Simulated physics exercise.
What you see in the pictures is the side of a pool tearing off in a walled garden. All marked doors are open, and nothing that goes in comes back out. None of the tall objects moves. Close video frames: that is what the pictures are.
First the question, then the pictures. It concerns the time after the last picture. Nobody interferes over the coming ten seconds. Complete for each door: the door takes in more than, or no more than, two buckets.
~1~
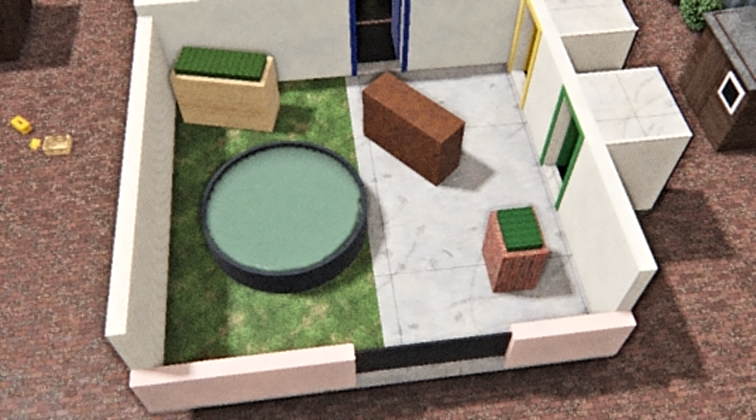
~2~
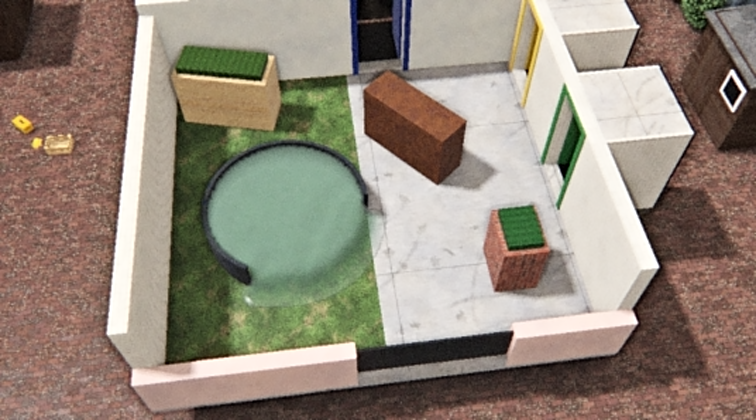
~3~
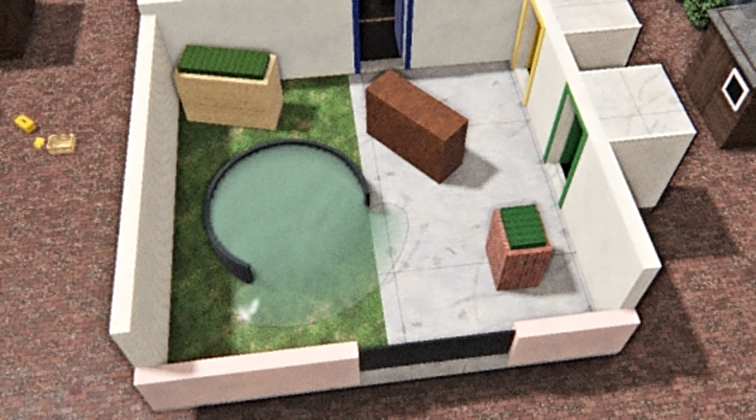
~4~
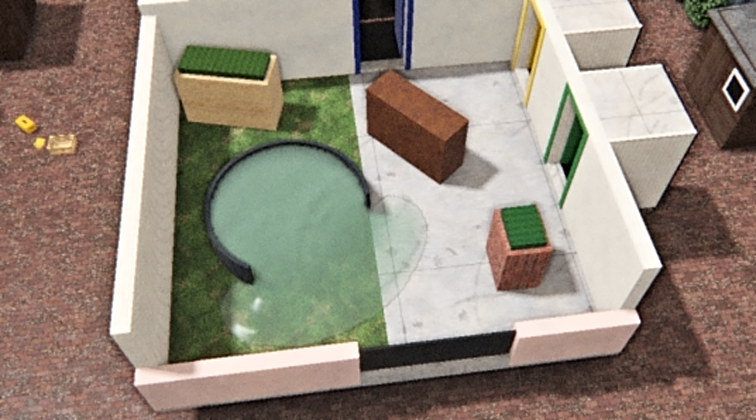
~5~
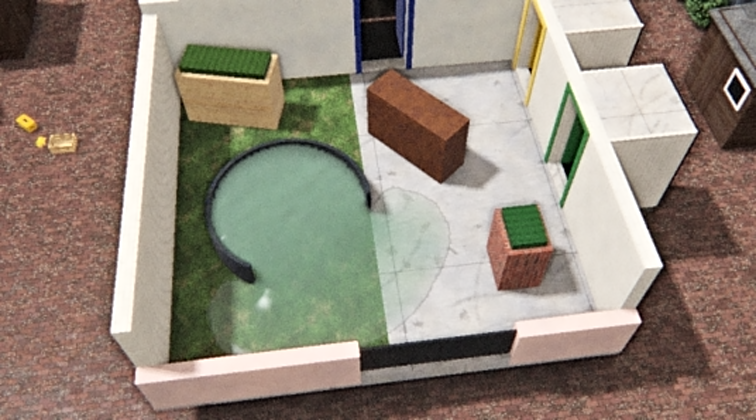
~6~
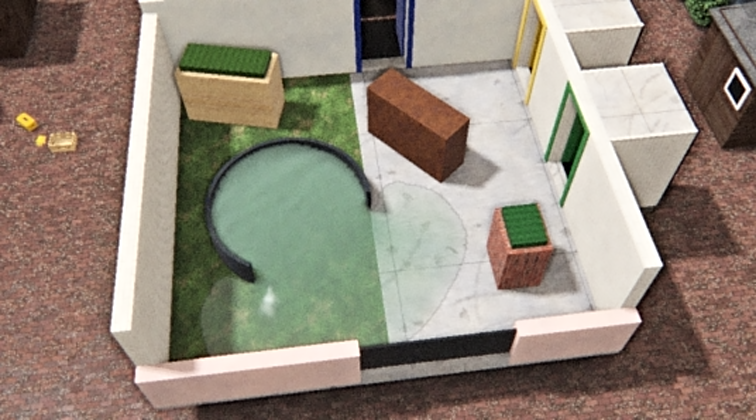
Completed: The yellow door takes in more than two buckets; the green door takes in more than two buckets; the blue door takes in no more than two buckets.
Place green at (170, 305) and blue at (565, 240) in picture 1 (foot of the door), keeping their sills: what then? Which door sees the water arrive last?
That would be the door marked yellow.
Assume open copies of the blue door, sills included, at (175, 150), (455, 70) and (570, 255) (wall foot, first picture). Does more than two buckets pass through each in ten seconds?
Sure - the first stays short, the second gets past, the third gets past.
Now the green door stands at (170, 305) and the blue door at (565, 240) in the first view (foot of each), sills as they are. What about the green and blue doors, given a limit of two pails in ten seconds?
As it turns out, the green door spills past but the blue door spills past.
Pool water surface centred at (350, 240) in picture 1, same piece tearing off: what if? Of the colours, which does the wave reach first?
In my view it is the green one.
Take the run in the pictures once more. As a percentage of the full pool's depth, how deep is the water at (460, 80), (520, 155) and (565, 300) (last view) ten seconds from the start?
16, 14 and 18 per cent, roughly.
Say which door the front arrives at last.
Answer: The blue door.
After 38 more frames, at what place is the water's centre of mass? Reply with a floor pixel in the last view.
About (403, 230) in the last view.
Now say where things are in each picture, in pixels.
Still water in the round pool at (285, 206), in the first picture.
Water pours out at (332, 269) and has run to (379, 215), in the second picture.
Water pours out at (334, 270) and has run to (398, 212), in the third picture.
Water pours out at (335, 271) and has run to (416, 211), in the fourth picture.
Water pours out at (336, 270) and has run to (429, 203), in the fifth picture.
Water pours out at (336, 269) and has run to (443, 204), in the sixth picture.
A moment on, water covers 35 % of the floor; the yellow door not reached, the green door not reached, the blue door not reached.
Next, water covers 40 % of the floor; the yellow door not reached, the green door wet at the sill, nothing in, the blue door not reached.
Then, water covers 50 % of the floor; the yellow door not reached, the green door under two buckets in, the blue door not reached.
Later, water covers 80 % of the floor; the yellow door wet at the sill, nothing in, the green door over two buckets in, the blue door wet at the sill, nothing in.
In the end, water covers 100 % of the floor; the yellow door over two buckets in, the green door over two buckets in, the blue door wet at the sill, nothing in.
